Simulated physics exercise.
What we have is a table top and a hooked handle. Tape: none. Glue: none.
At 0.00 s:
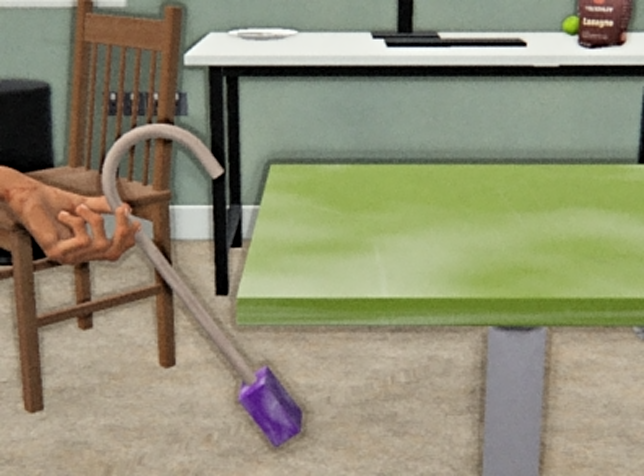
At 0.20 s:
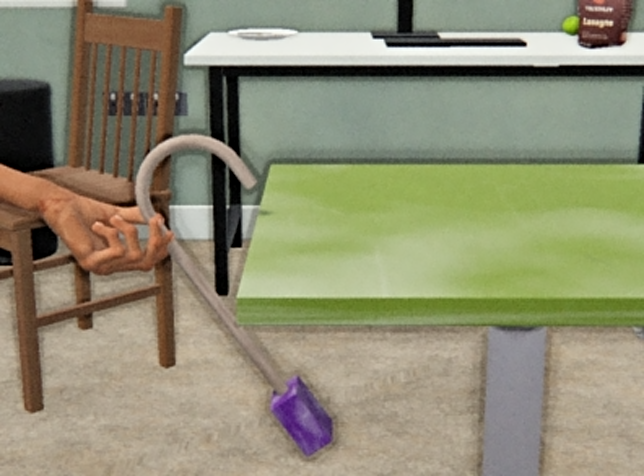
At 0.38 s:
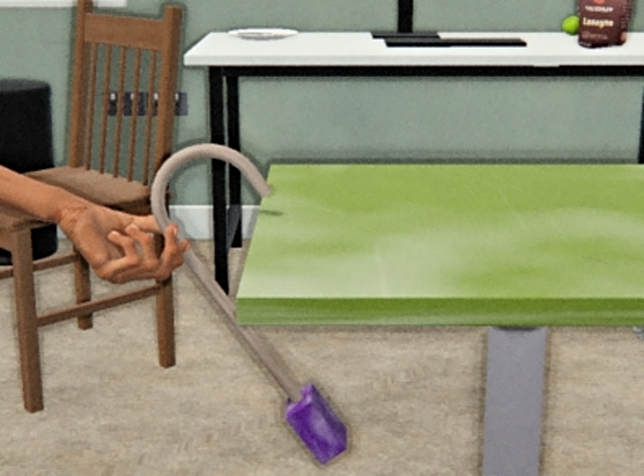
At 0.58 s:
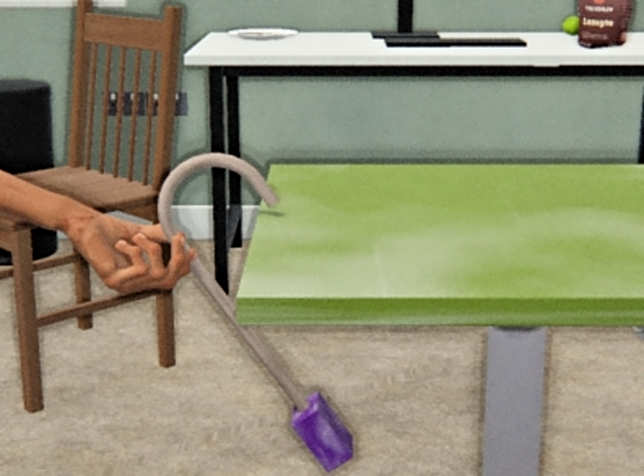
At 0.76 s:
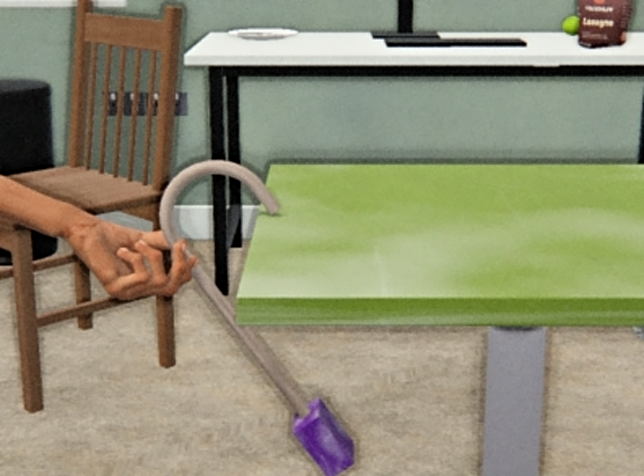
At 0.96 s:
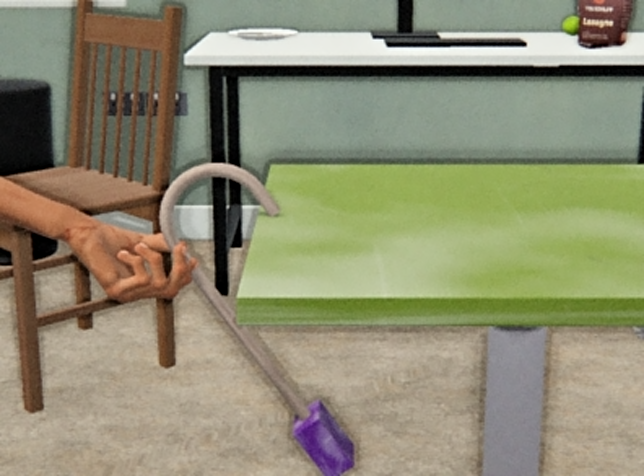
A room with a pale green wall and beige carpet is seen from a fixed, slightly raised view. A light green table top stands at right, a wooden chair at left, and a white table with a plate behind, while a hand holds a grey hooked handle with a purple end. The hand moves the handle a short way right and slightly down, slowing until the hook's tip is at the green top's left edge, then stays nearly still.
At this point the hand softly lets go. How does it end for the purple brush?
Still attached.
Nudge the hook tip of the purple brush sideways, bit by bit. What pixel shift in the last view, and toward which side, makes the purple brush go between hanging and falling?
Close to 16 pixels leftward.
Around 1.36 s, purple brush at rest near (279, 312).
Finally (2.0 s), the purple brush hangs from the table, near (281, 312).
